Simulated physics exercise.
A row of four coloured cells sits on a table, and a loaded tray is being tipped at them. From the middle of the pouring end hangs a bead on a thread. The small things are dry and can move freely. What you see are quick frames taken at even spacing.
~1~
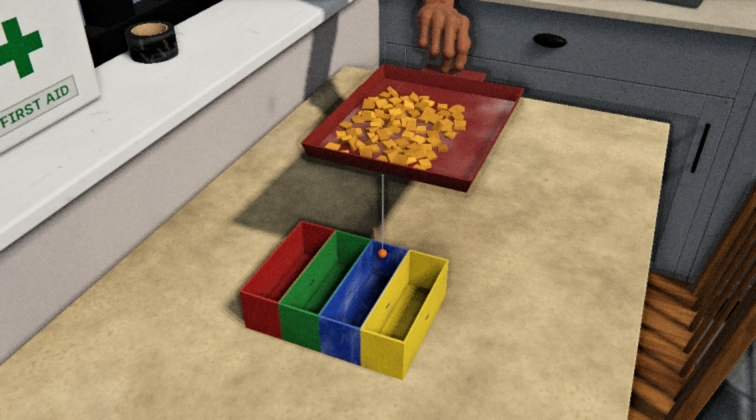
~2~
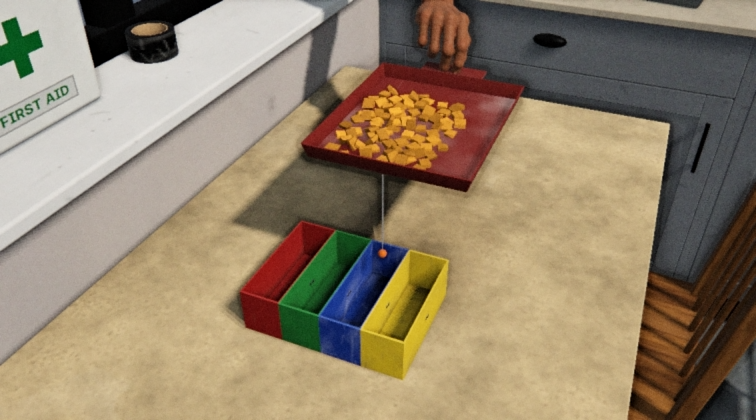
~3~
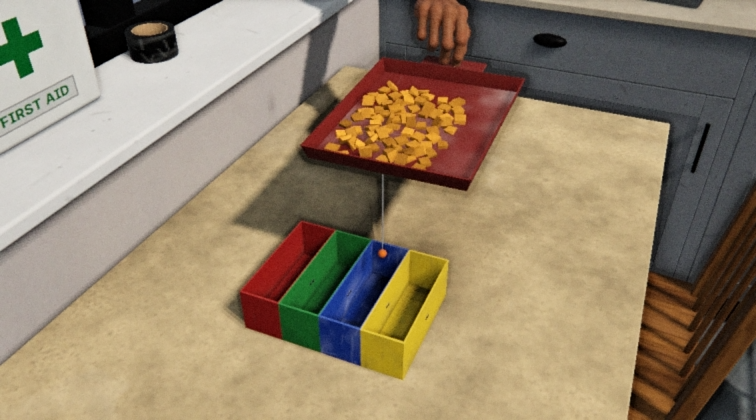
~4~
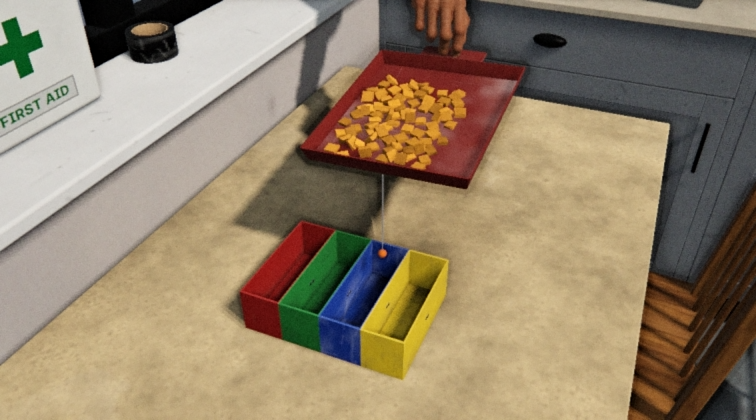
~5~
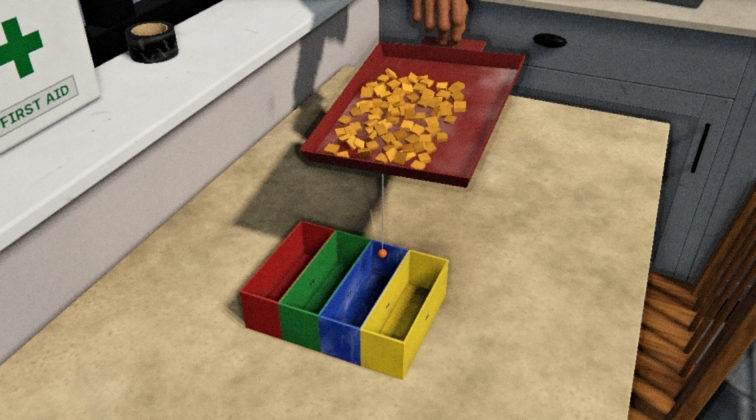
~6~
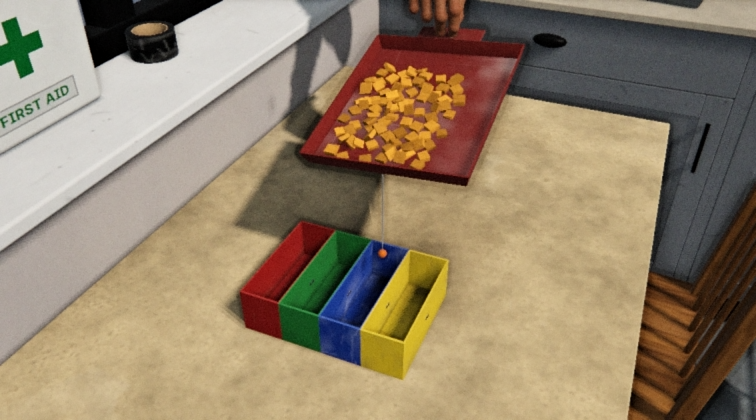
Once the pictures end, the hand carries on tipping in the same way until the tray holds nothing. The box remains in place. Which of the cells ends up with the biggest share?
Red.
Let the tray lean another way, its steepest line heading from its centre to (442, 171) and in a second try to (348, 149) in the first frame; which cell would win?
The yellow cell; the red cell.
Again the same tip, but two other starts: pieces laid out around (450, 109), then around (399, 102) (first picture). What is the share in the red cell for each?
In order, 50 % then 40 %.
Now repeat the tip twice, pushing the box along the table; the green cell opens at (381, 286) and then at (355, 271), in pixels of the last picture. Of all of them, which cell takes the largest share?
First: That red cell. Second: The red cell.
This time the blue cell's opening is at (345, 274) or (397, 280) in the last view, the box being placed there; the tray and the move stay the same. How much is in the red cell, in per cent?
That makes 10 per cent, followed by 50 per cent.
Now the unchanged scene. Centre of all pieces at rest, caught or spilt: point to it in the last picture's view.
The centre ends up roughly at (303, 295).
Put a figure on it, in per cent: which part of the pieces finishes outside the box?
That comes to some 0 per cent.
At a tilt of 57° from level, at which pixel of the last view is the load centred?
Roughly at (357, 124).
Just after the last frame, tray tipped steeply; every one on the tray.
A moment on, tray tipped right over; roughly half on the tray; roughly a quarter in the red cell; about a tenth in the green cell; roughly a quarter falling or outside the box.
Further on, tray tipped past a quarter turn; roughly half in the red cell; roughly a third in the green cell; about a tenth in the blue cell; just a few falling or outside the box.
When it is over, tray tipped past a quarter turn; roughly half in the red cell; roughly a third in the green cell; about a tenth in the blue cell; not one in the yellow cell; just a few outside the box.
